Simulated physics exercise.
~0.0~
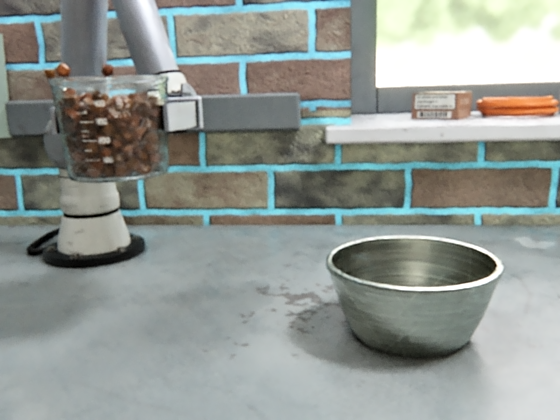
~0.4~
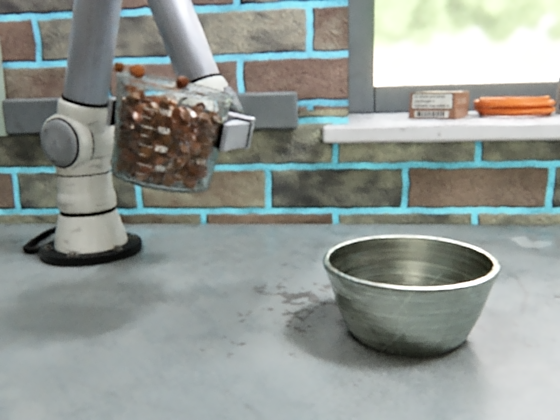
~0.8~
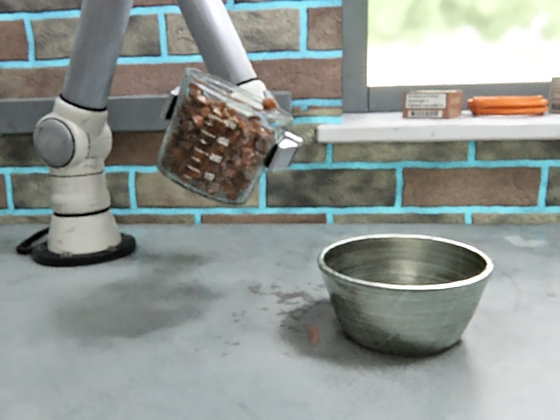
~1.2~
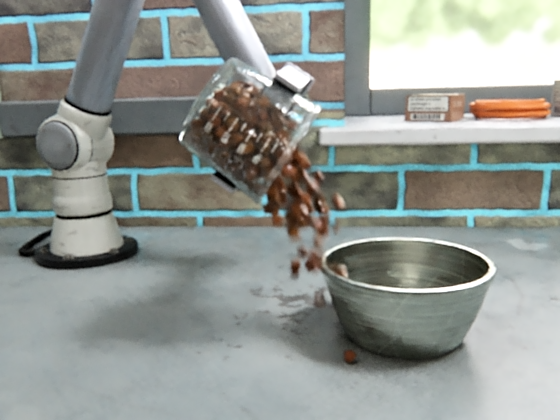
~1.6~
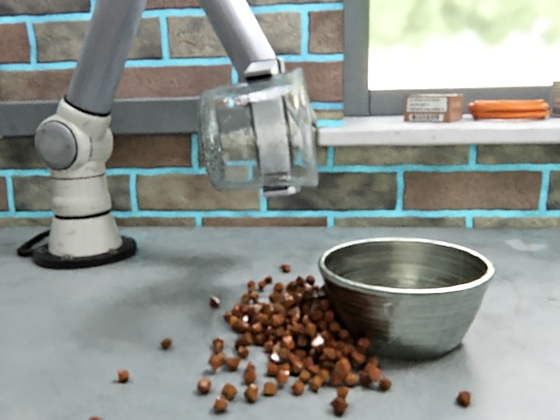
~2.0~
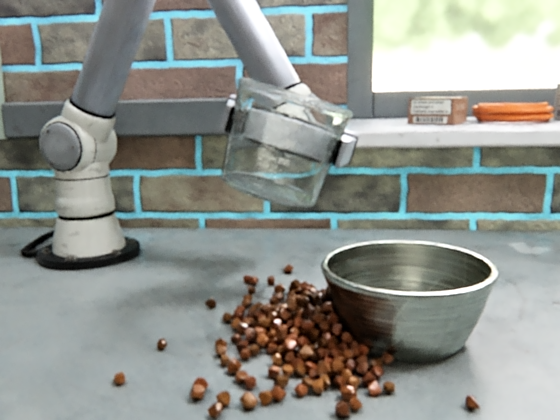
The clip shows a robot arm carrying a clear beaker of brown pellets rightward and tipping it beside a metal bowl on a grey table. Most pellets spill into a scattered heap left of the bowl, and the arm turns the emptied beaker back nearly upright.
